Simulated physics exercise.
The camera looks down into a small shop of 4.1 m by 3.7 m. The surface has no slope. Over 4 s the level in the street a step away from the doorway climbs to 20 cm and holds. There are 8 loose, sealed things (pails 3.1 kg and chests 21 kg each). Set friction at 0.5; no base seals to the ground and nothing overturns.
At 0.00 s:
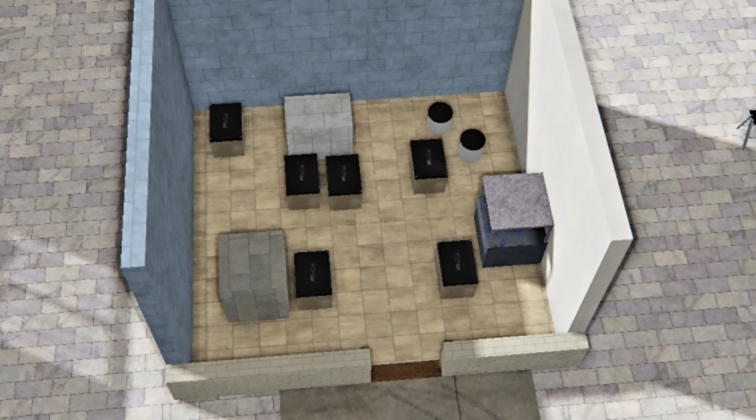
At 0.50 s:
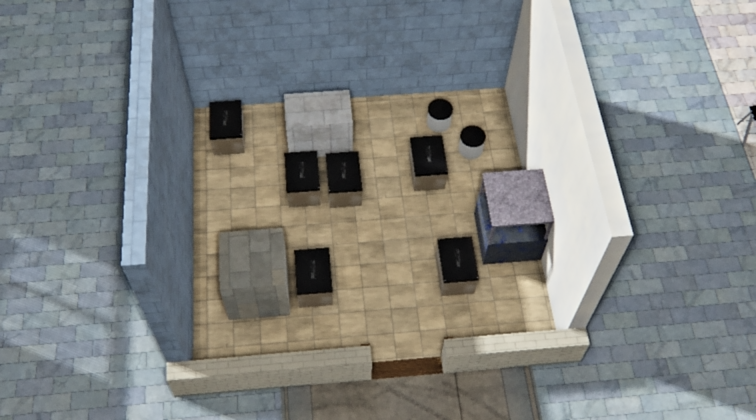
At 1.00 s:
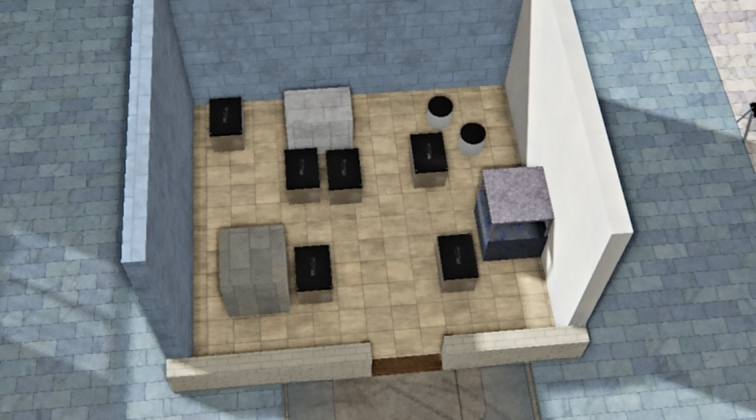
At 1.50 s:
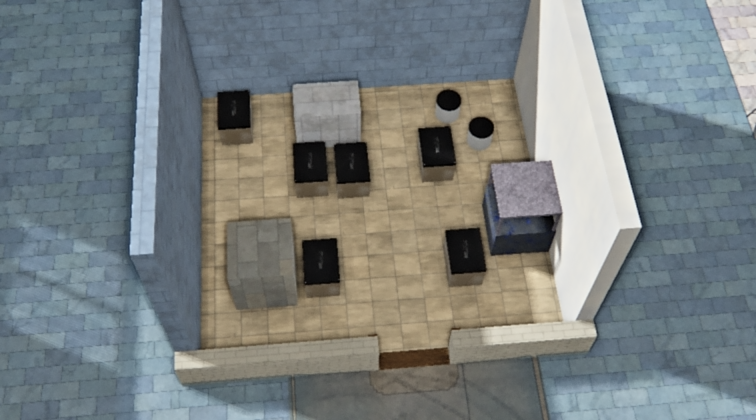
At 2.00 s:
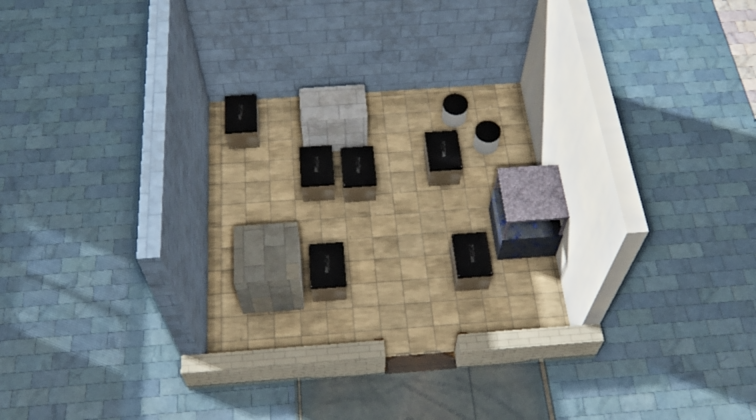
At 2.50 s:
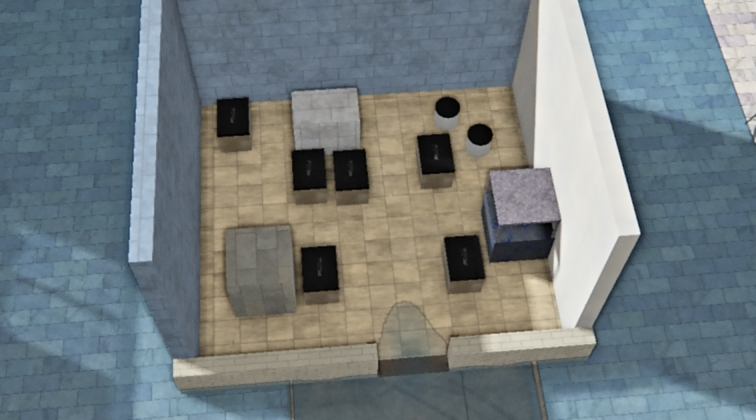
Water starts to spread through the front doorway of a small shop of motionless boxes.
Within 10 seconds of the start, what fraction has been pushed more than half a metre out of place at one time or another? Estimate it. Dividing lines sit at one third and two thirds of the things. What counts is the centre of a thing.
The count is shy of a third.
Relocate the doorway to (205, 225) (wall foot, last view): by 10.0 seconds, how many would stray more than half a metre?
Result: 0.
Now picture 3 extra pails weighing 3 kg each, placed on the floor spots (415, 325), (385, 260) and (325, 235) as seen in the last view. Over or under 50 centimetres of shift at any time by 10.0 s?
In order: Above the mark, above the mark, above the mark.
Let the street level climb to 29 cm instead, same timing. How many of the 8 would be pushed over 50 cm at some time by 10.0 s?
Then 5 of them.
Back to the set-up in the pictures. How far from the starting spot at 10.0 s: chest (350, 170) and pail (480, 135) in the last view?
The first is 0 cm from its start, the second 30 cm.
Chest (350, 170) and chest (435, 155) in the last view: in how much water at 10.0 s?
First about 7 cm, second about 8 cm.
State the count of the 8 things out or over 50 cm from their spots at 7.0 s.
Answer: 0.
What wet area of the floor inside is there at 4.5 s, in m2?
Roughly 5.0 m2.
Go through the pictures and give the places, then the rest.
A pail at (473, 139) rests on the ground; a chest at (313, 273), on the bottom; 0.0 m2 under water; 0 of 8 have shifted, in the first picture.
A pail at (473, 136) rests on the ground; a chest at (313, 270), on the bottom; 0.0 m2 under water; 0 of 8 have shifted, in the second picture.
A pail at (473, 133) rests on the ground; a chest at (313, 267), on the bottom; 0.0 m2 under water; 0 of 8 have shifted, in the third picture.
A pail at (482, 127), on the bottom; a chest at (321, 260) rests on the ground; 0.0 m2 under water; 0 of 8 have shifted, in the fourth picture.
A pail at (488, 131) rests on the ground; a chest at (327, 264) rests on the ground; water covers 0.0 m2; 0 of 8 have shifted, in the fifth picture.
A pail at (480, 134), on the bottom; a chest at (320, 268), on the bottom; water covers 0.3 m2; 0 of 8 have shifted, in the sixth picture.
After 3.5 s 0 of 8 are over 50 cm from their spots; 0 afloat.
After 4.5 s 0 of 8 are over 50 cm from their spots; 0 afloat.
After 7.0 s 0 of 8 are over 50 cm from their spots; 0 afloat.
After 10.0 s 0 of 8 are over 50 cm from their spots, and 0 have been at some point; 2 afloat.
